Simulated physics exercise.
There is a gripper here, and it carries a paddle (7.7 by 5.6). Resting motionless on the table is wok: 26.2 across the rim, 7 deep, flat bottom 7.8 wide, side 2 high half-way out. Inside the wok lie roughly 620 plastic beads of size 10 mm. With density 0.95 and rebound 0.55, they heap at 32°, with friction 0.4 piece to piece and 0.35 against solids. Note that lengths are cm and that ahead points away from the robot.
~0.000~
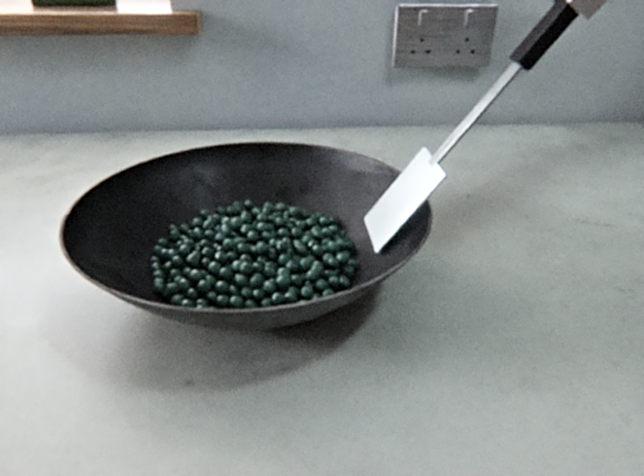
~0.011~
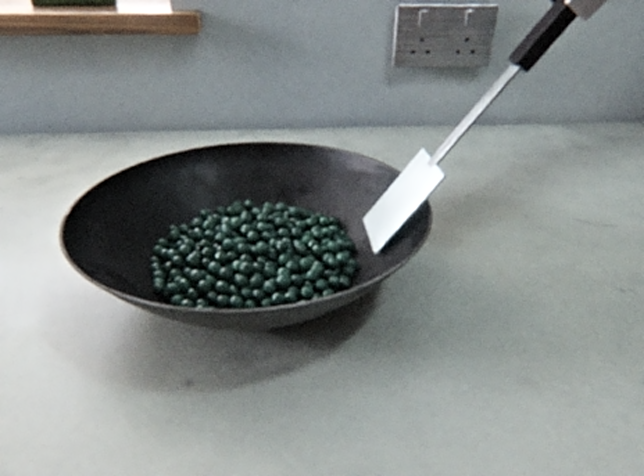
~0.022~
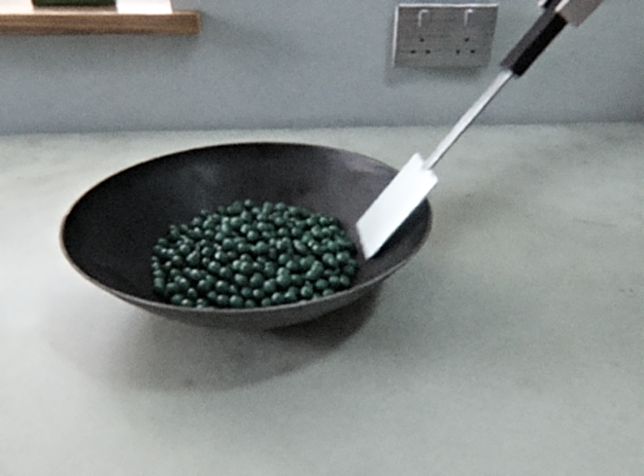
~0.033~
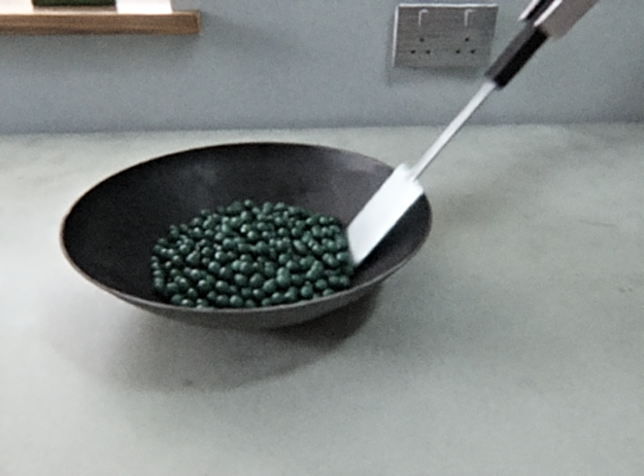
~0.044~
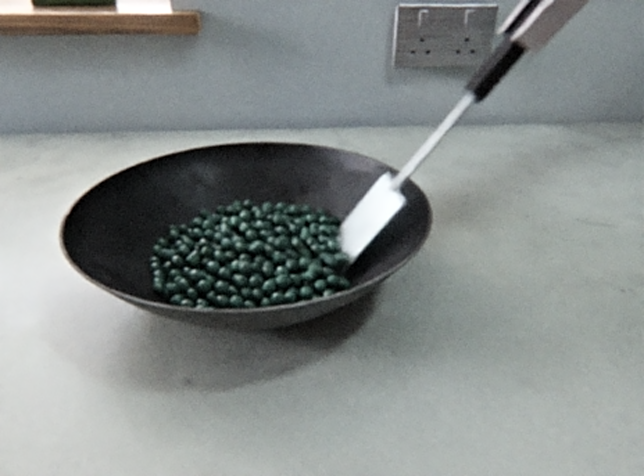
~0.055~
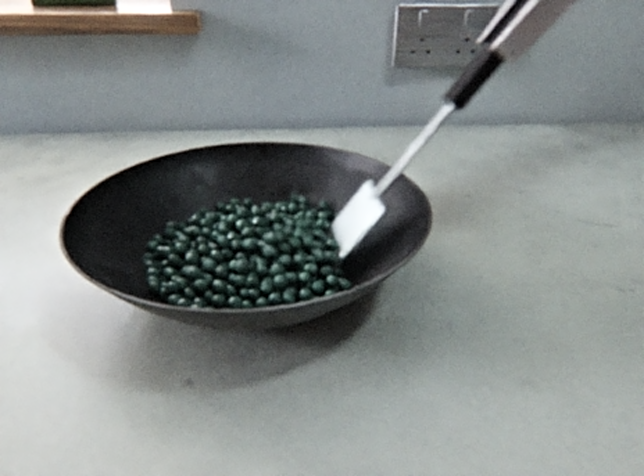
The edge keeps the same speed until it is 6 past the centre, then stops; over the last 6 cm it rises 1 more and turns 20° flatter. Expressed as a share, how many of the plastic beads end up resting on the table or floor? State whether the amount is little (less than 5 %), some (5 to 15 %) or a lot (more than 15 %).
The amount is some, 5 to 15 %.
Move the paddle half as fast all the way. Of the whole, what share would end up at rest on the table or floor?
Then roughly 0 percent.
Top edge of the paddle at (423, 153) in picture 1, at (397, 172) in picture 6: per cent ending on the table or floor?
Some 0 percent ends up on the table or floor.
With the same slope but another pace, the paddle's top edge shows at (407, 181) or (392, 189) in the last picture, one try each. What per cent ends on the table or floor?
About 0 and 0 per cent.
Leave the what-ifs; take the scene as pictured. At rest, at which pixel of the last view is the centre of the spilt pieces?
At about (15, 284).
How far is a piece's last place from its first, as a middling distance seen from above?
Some 5 centimetres.
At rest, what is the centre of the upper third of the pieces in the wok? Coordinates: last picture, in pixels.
Roughly at (149, 235).
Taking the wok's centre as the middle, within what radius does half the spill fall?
Estimate: Near 22 cm.
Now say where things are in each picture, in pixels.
The first frame shows the paddle top edge at (435, 161), sloping 54°; upper third of the load around (252, 247), from x 155 to 355, top at y 205; 624 in the wok.
The second frame shows the paddle top edge at (434, 162), sloping 54°; upper third of the load around (252, 247), from x 155 to 355, top at y 205.
The third frame shows the paddle top edge at (427, 167), sloping 54°; upper third of the load around (252, 247), from x 155 to 355, top at y 205.
The fourth frame shows the paddle top edge at (412, 177), sloping 54°; upper third of the load around (252, 247), from x 155 to 350, top at y 205.
The fifth frame shows the paddle top edge at (394, 188), sloping 54°; upper third of the load around (257, 245), from x 155 to 345, top at y 205.
The sixth frame shows the paddle top edge at (375, 195), sloping 54°; upper third of the load around (257, 242), from x 150 to 345, top at y 200; 624 in the wok.
After 0.08 s, sloping 54°, highest piece 7 above the table; 624 in the wok.
After 0.11 s, sloping 48°, highest piece 8 above the table; 624 in the wok.
After 0.32 s, sloping 34°, highest piece 8 above the table; 581 in the wok, 18 on the table or floor, 25 on the blade or in flight.
After 1.37 s, sloping 34°, highest piece 7 above the table; 577 in the wok, 47 on the table or floor.
In the end, 577 in the wok, 47 on the table or floor. That is 8 % on the table or floor.
